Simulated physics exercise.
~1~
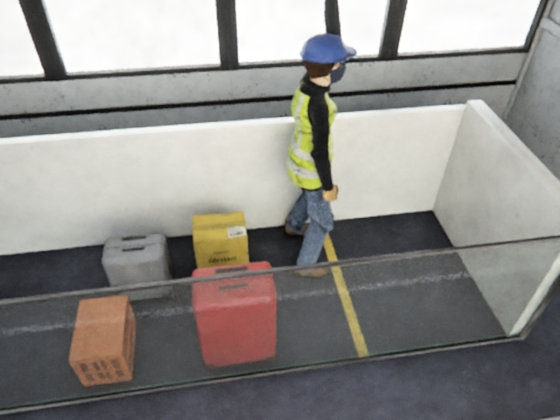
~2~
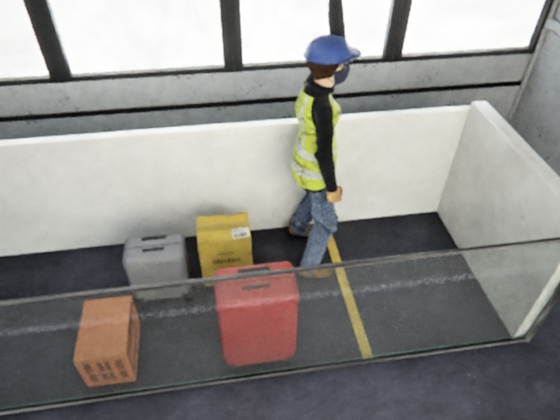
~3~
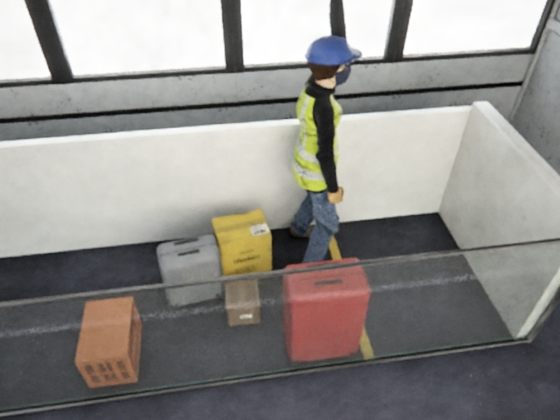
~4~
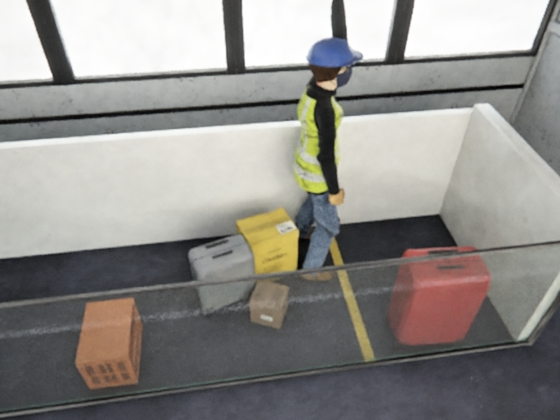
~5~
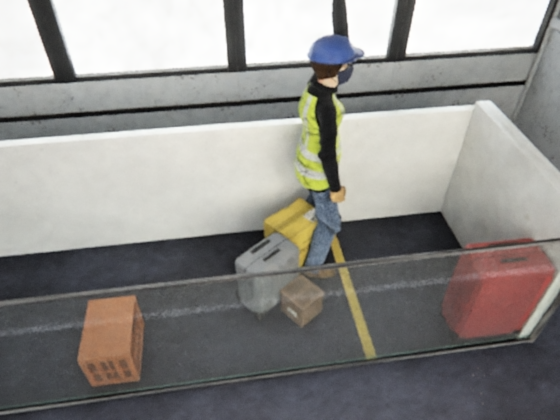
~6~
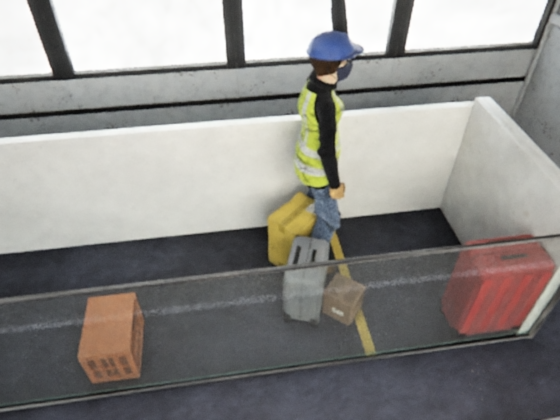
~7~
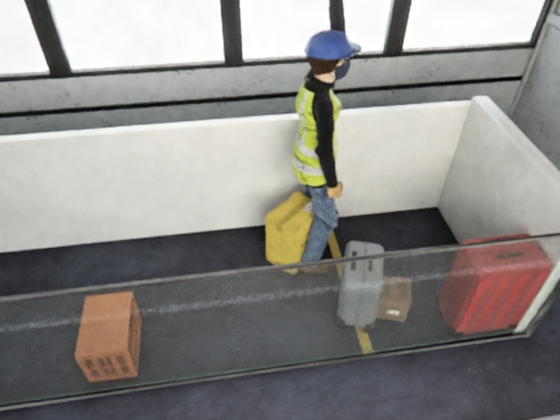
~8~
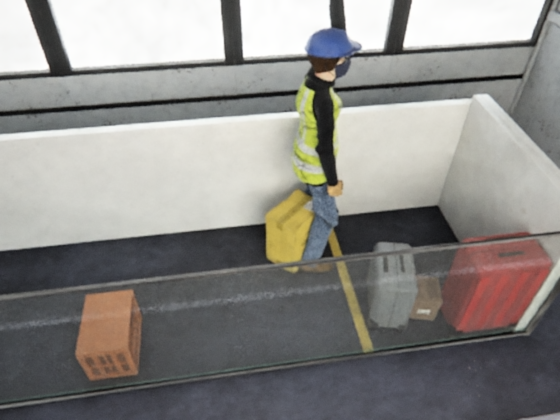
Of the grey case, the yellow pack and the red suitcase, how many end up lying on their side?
None of them do. The grey case, the yellow pack and the red suitcase are all still upright at the end.
A red suitcase, then a grey case and small brown box, slide right past the yellow line.
